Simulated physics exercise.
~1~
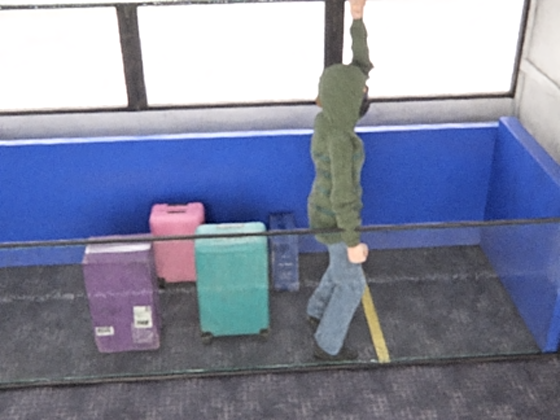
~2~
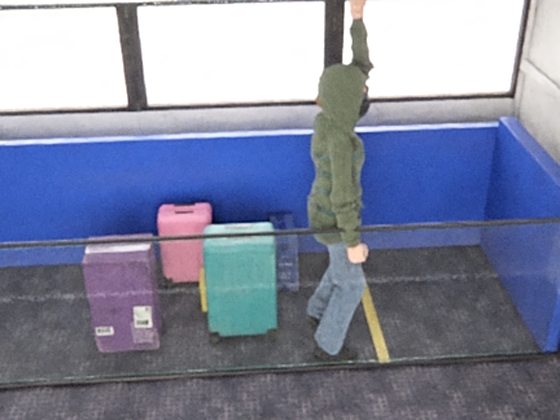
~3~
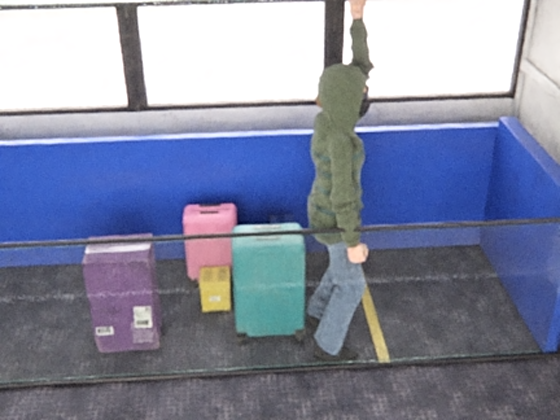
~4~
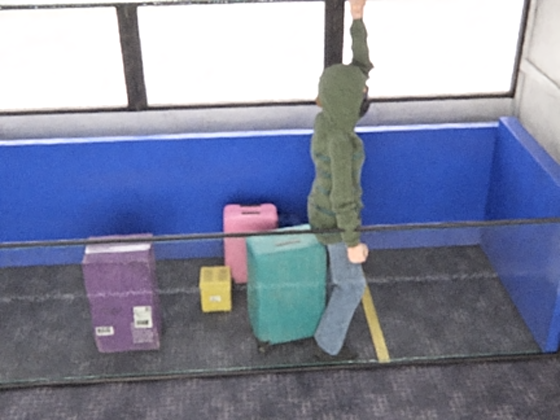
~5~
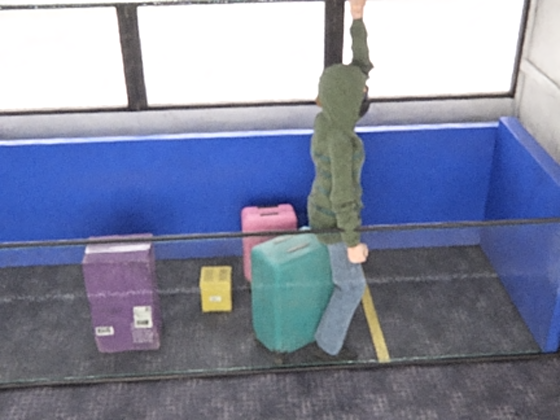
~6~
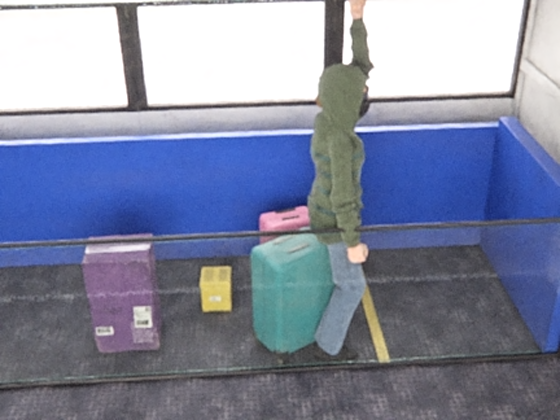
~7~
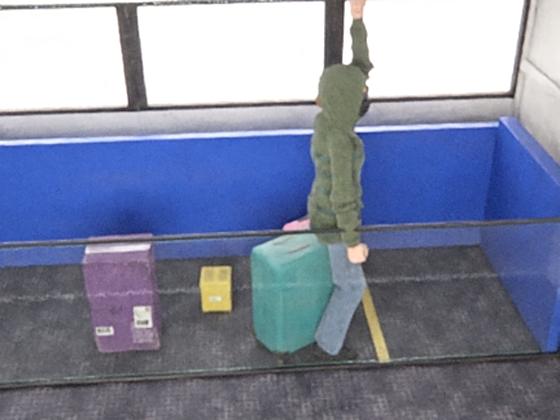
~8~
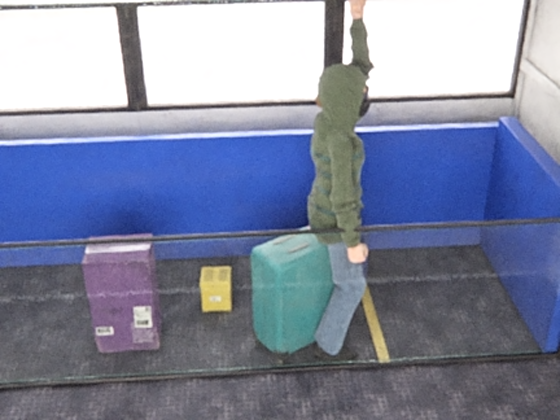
A teal suitcase slid right across the floor and came to rest against the legs of a still, green-hooded figure with one arm raised, while a pink case rolled out of sight behind them, leaving the purple bag and a small yellow box standing.
